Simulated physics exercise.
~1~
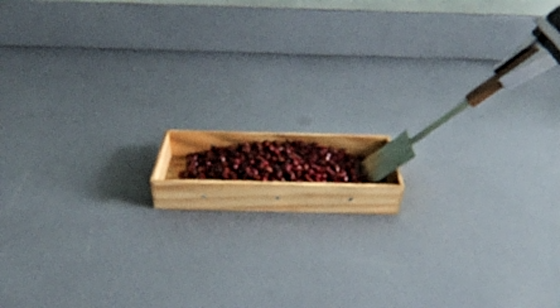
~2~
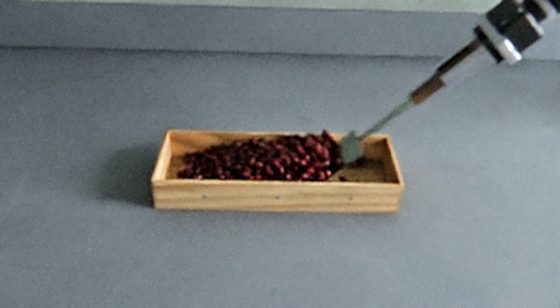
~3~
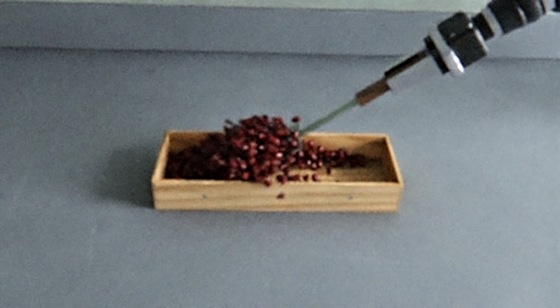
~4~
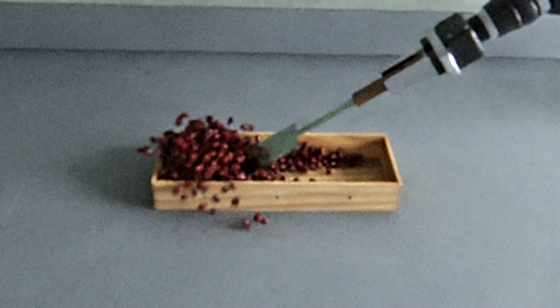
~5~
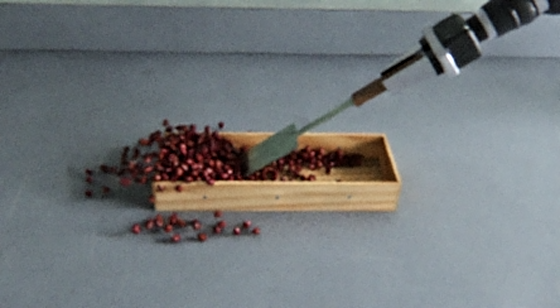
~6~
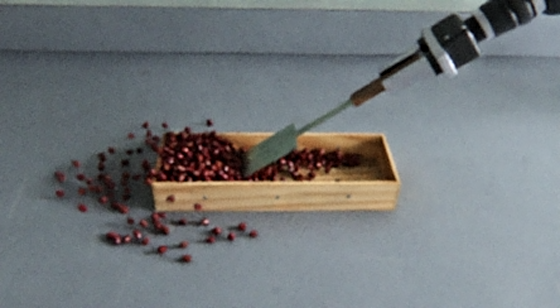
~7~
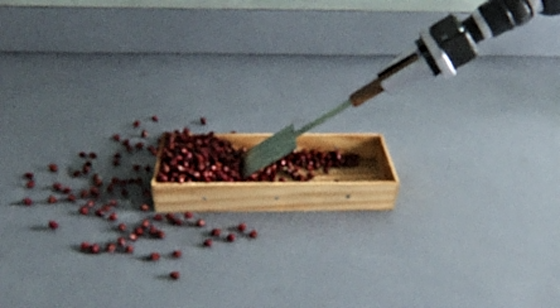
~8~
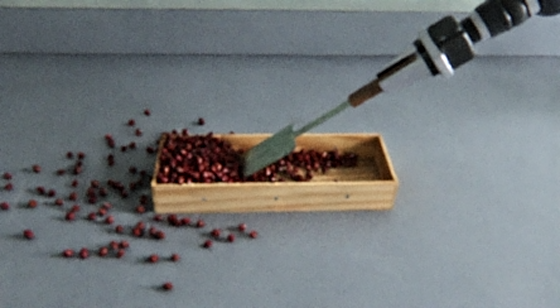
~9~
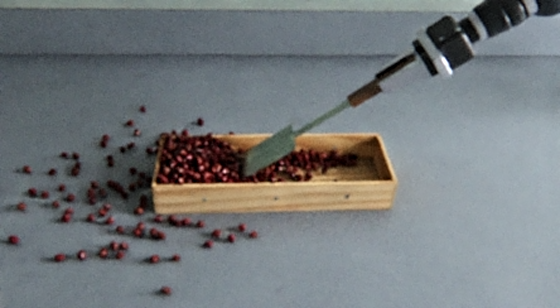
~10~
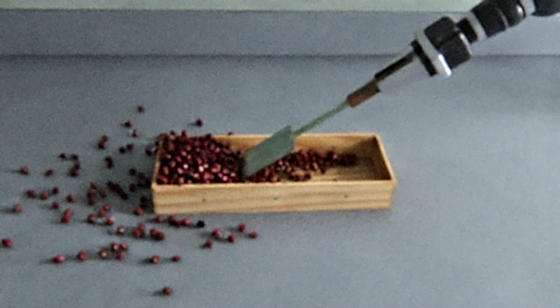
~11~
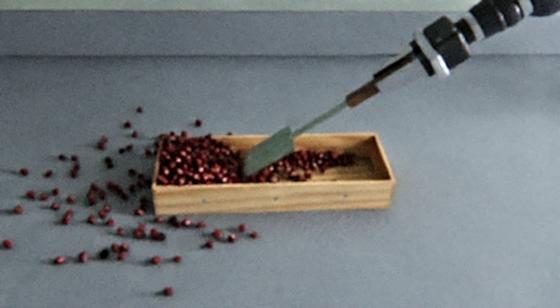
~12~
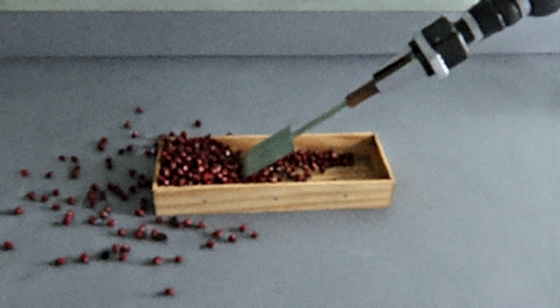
A robotic arm's paddle pushes dark red beans left through a wooden tray, scattering many outside.
